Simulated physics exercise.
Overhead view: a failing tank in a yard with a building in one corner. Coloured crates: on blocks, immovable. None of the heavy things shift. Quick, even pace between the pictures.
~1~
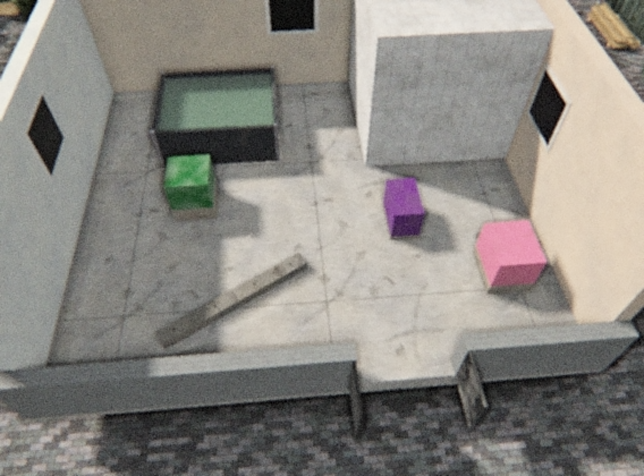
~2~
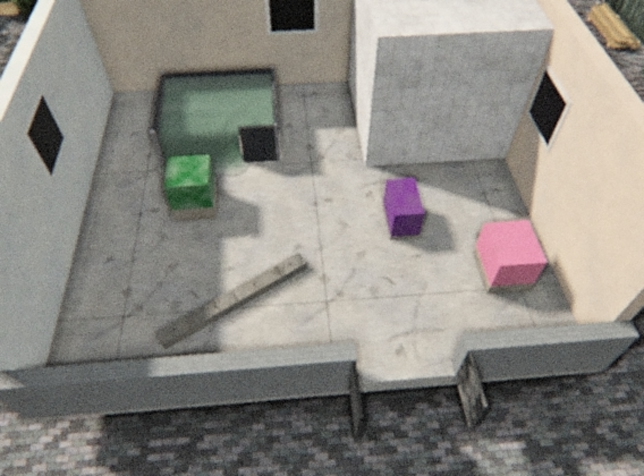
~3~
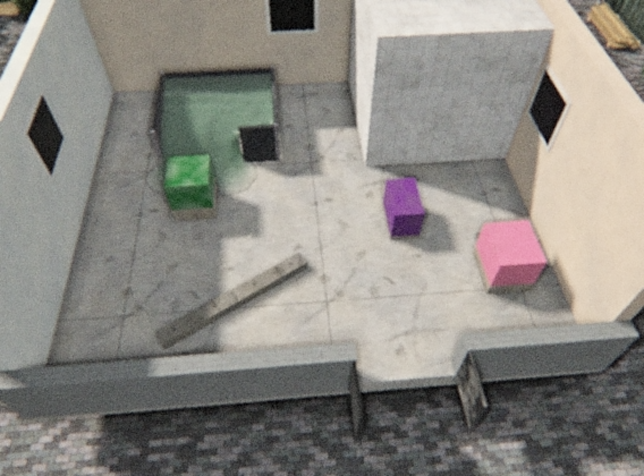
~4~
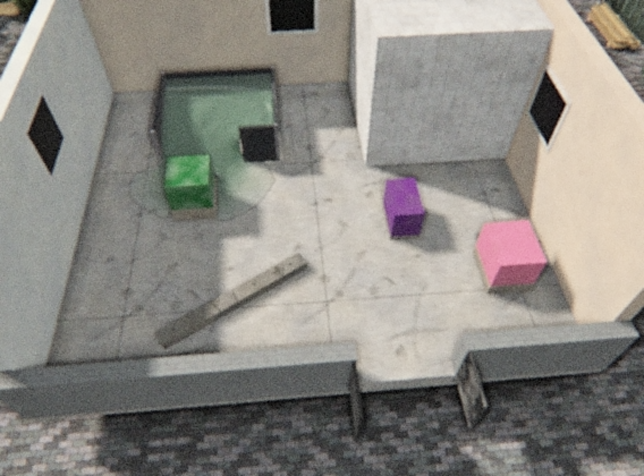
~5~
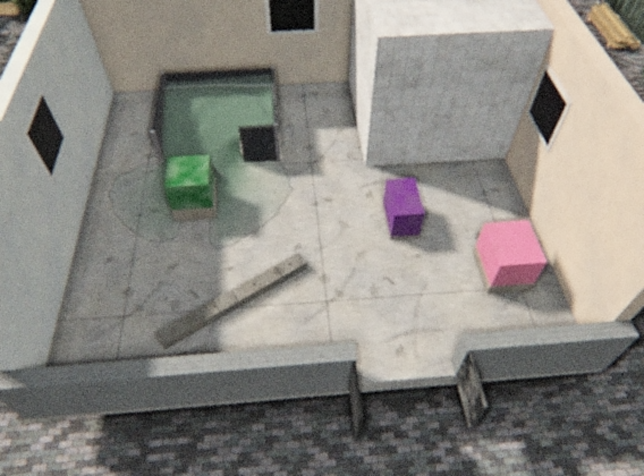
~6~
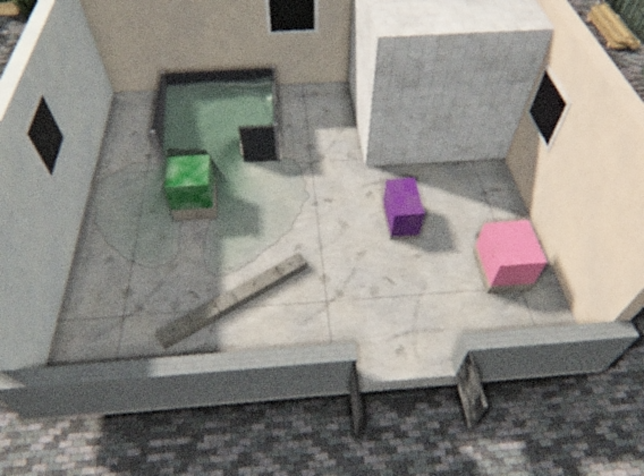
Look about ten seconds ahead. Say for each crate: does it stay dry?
Looks like the pink crate is out of reach of the water. Looks like the green crate is within reach of the water. Looks like the purple crate is within reach of the water.
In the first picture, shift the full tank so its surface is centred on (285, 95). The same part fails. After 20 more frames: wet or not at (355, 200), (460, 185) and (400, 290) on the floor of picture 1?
Submerged, untouched, submerged.
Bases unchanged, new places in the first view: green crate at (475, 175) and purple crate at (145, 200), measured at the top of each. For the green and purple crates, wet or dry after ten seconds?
The green crate stays clear, while the purple crate gets flooded.
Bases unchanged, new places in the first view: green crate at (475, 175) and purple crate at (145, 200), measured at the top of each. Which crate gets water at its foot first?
Purple crate.
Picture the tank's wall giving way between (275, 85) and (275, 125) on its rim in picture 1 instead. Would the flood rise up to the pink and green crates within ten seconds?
Observed: Pink stays clear; green stays clear.
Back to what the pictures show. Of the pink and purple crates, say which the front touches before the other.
First comes the purple crate.
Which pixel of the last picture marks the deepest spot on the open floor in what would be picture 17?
Deepest spot: Near (41, 392).
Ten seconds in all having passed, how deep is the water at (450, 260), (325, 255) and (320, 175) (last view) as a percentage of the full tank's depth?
Going in order, roughly 12, 6 and 10 %.
A moment on, water covers 30 % of the floor; the pink crate not reached, the green crate water round its plinth, the purple crate not reached.
Next, water covers 50 % of the floor; the pink crate not reached, the green crate water round its plinth, the purple crate water round its plinth.
Then, water covers 75 % of the floor; the pink crate water round its plinth, the green crate water round its plinth, the purple crate water round its plinth.
Later, water covers 85 % of the floor; the pink crate water round its plinth, the green crate water round its plinth, the purple crate water round its plinth.
In the end, water covers 95 % of the floor; the pink crate stayed above the water, the green crate was topped, the purple crate was topped.
